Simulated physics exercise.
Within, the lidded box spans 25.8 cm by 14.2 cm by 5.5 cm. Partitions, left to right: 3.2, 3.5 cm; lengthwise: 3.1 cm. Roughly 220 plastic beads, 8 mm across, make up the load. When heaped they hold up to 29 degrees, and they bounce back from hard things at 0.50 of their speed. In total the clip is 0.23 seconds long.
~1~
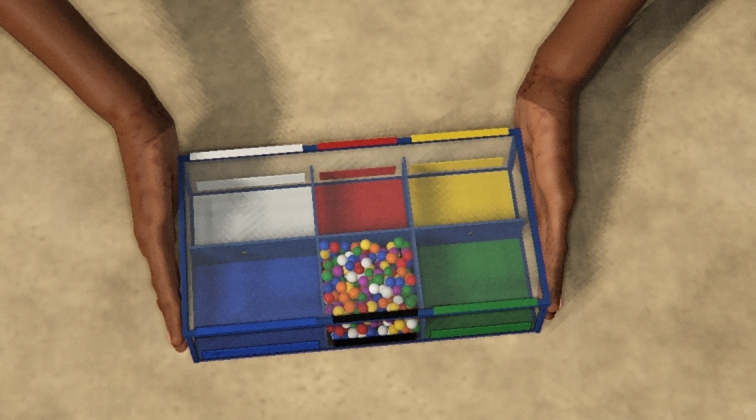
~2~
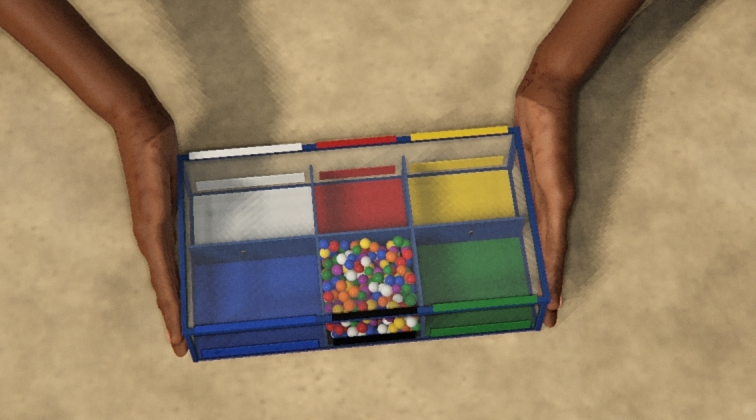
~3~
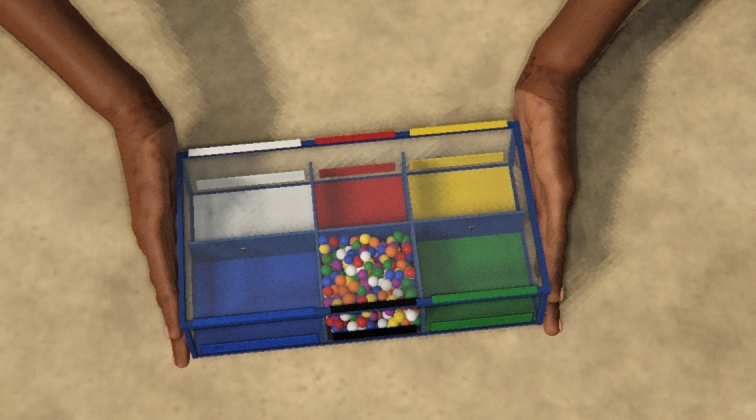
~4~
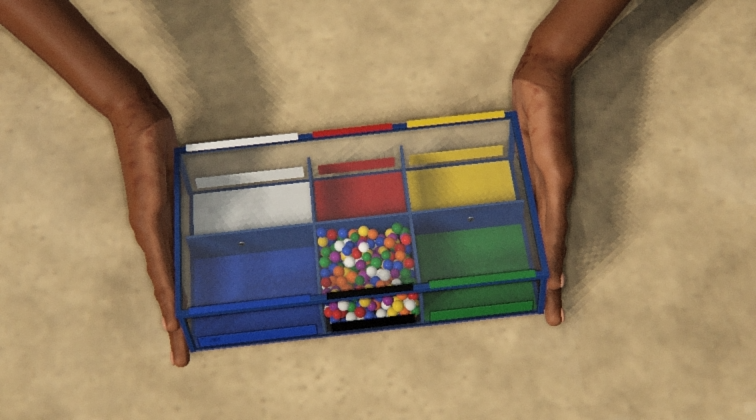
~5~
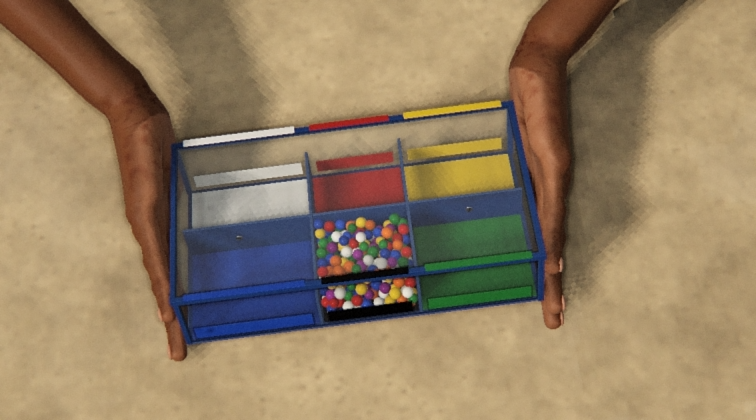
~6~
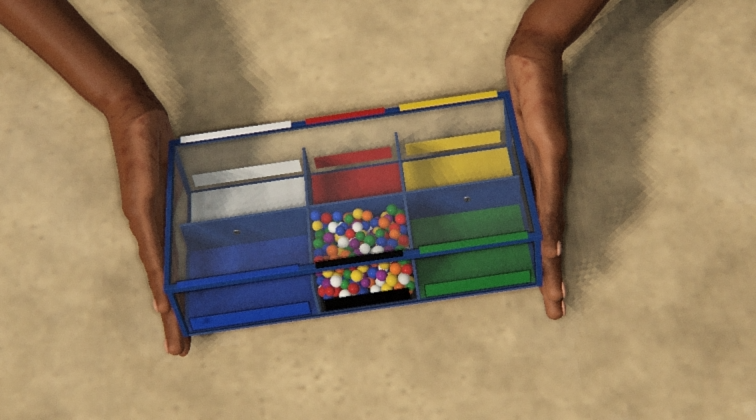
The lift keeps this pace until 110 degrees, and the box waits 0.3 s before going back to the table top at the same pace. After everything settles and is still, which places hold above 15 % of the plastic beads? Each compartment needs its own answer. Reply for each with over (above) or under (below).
Red compartment - over, blue compartment - under, green compartment - under, yellow compartment - under, white compartment - over, black compartment - under.
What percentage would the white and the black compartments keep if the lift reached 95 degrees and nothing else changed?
Shares: White 70 and black 10, per cent.
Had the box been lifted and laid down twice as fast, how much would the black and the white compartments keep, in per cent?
Then the black compartment would hold 0 per cent and the white one 70 per cent.
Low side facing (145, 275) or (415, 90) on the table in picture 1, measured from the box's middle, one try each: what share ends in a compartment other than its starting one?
That would be close to 100 per cent, then close to 100 per cent.
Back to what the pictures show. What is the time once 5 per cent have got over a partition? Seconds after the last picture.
Around 0.60 seconds.
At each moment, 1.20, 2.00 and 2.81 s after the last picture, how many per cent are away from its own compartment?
Sequence: 95 / 100 / 100.
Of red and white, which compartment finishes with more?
More ends up in the white one.
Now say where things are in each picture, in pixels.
Box tilt 0 degrees, front corners at (189, 331) and (544, 300); black 100 %, in the first frame.
Box tilt 1 degrees, front corners at (188, 330) and (544, 298), in the second frame.
Box tilt 3 degrees, front corners at (186, 323) and (544, 288), lowest corner left back, in the third frame.
Box tilt 7 degrees, front corners at (181, 312) and (543, 272), lowest corner left back, in the fourth frame.
Box tilt 11 degrees, front corners at (176, 300) and (540, 254), lowest corner left back, in the fifth frame.
Box tilt 16 degrees, front corners at (170, 287) and (536, 234), lowest corner left back; black 100 %, in the sixth frame.
Then, 1.20 s after the last picture, tilt 110 degrees; red 35 %, white 55 %, black 5 %.
Then, 2.00 s after the last picture, tilt 56 degrees; red 25 %, white 75 %.
Then, 2.81 s after the last picture, tilt 0 degrees; red 25 %, white 75 %.
In the end, red 25 %, blue 0 %, green 0 %, yellow 0 %, white 75 %, black 0 %.
